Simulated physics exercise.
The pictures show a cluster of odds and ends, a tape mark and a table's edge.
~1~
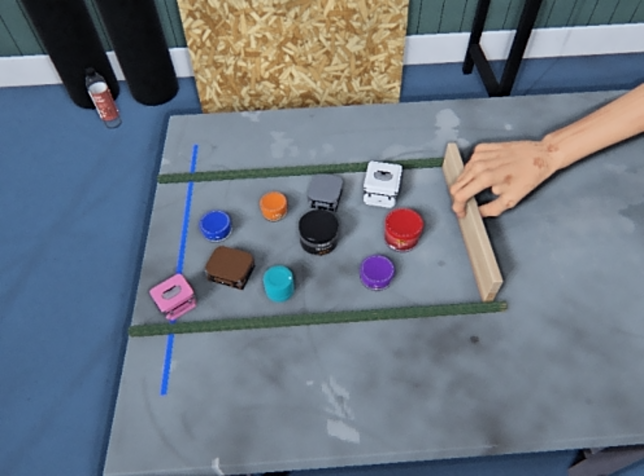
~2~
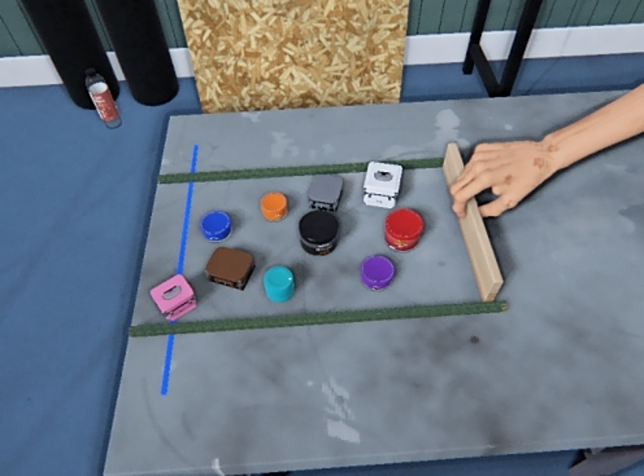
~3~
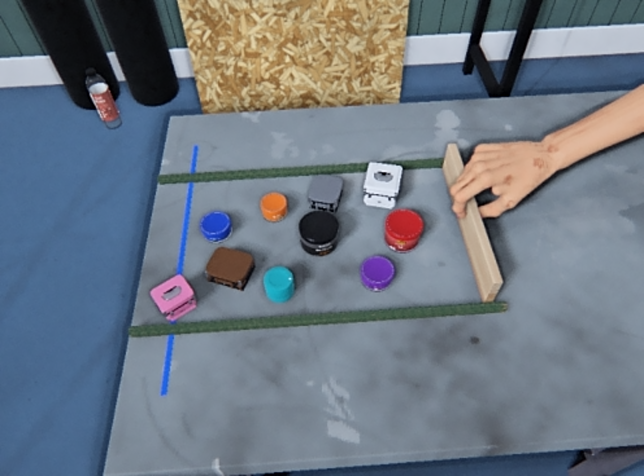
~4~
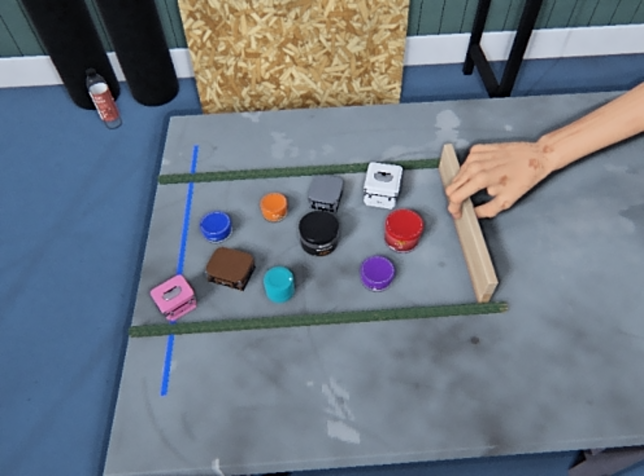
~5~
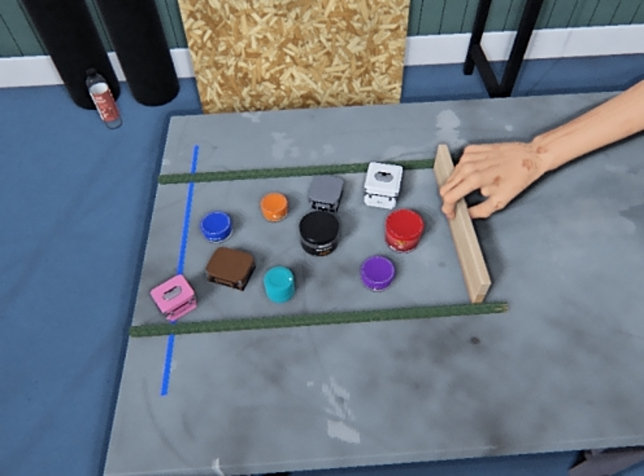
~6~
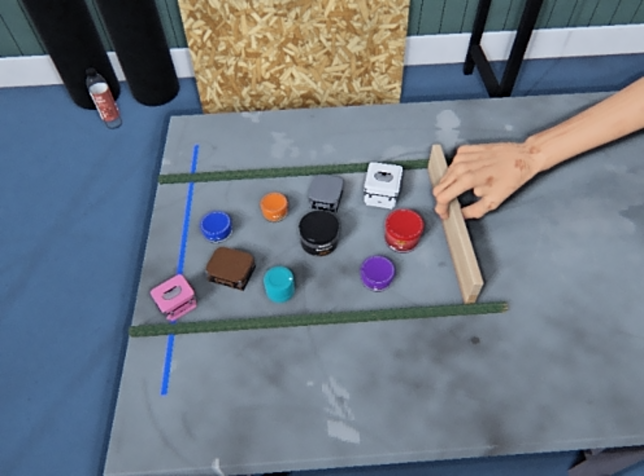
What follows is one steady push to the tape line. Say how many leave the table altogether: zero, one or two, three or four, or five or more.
The number that fall off is five or more.
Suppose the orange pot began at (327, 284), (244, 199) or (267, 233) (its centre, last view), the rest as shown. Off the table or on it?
Place by place, it does not fall; is lost; goes over.
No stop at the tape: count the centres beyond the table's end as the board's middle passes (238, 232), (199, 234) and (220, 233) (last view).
Past the end: 0, 2 and 2.
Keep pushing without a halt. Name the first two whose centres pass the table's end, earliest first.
They are the blue pot, the orange pot.
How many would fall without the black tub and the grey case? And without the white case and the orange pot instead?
Fallen: 4, and 4 in the other try.
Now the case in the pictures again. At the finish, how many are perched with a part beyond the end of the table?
The number is 0.
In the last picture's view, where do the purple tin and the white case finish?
The purple tin at (160, 284), the white case at (170, 201).
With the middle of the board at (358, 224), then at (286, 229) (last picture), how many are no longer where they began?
5 and 9.
Soon after, none off yet; pink case at rest near (175, 298); blue pot at rest near (217, 227); brown case at rest near (231, 268).
Then, none off yet; pink case at rest near (175, 298); blue pot moved about its own width near (186, 229); brown case moved a little near (216, 272).
By the end, the number that fall off is five or more; fallen, grey case, black tub, orange pot, brown case, blue pot and pink case.
